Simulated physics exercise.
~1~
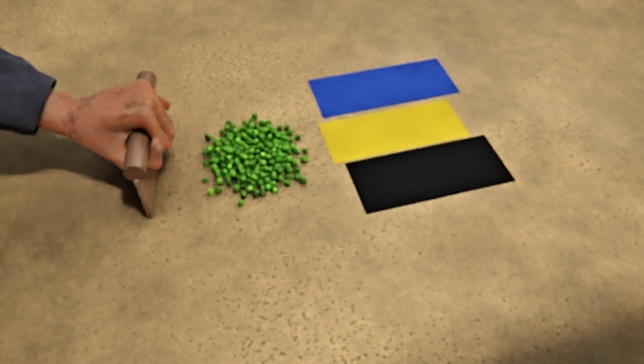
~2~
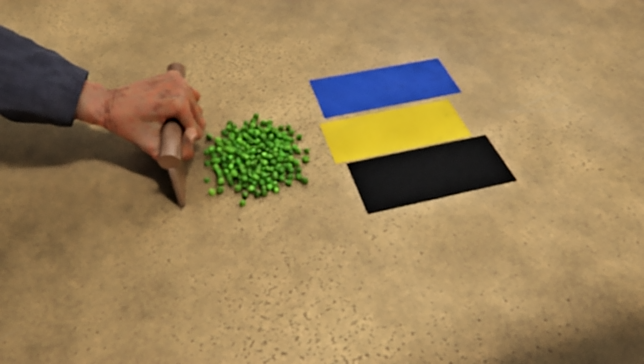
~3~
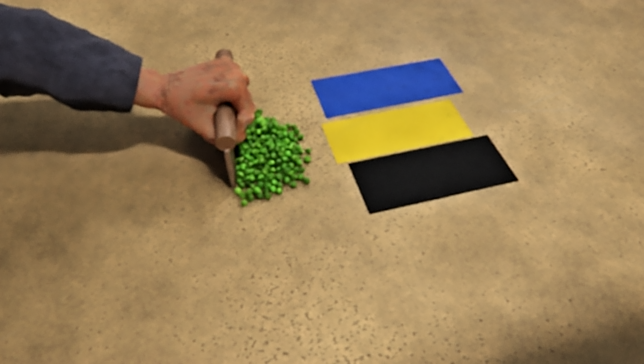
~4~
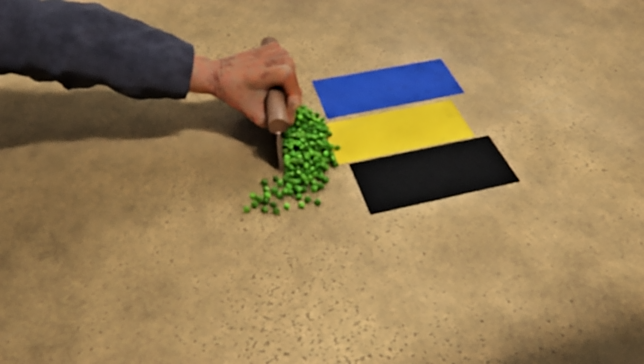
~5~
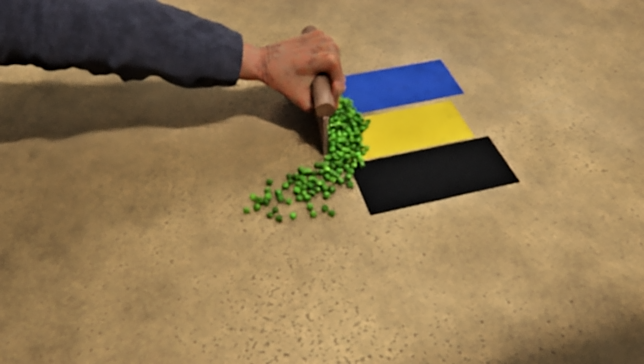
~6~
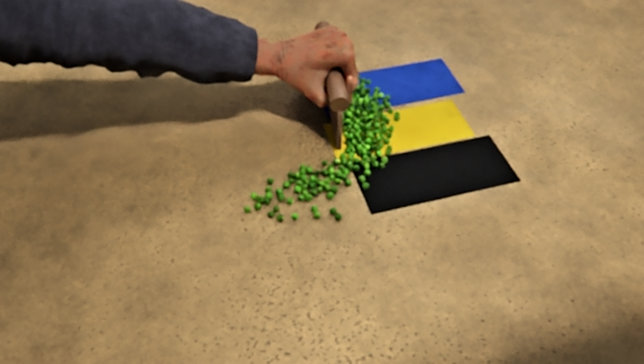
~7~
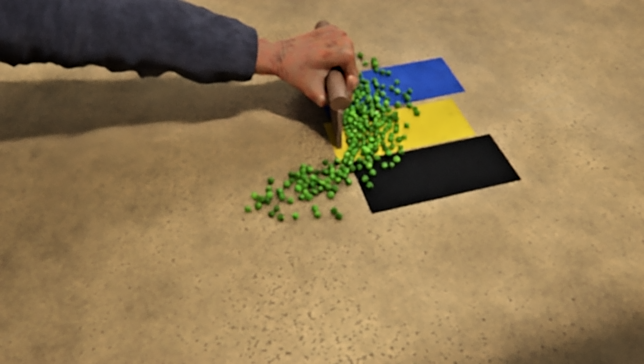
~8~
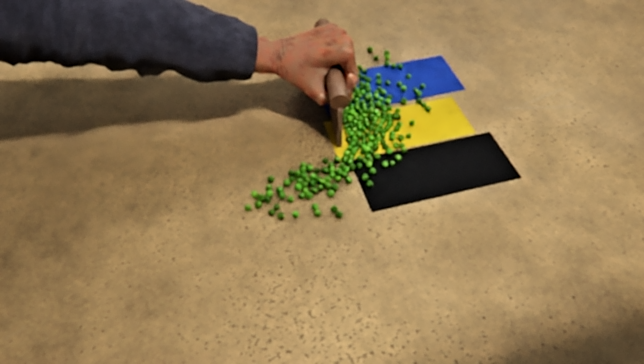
A hand sweeping a pile of green peas rightwards with a scraper, then stopping as they scatter mostly over yellow and blue sheets.
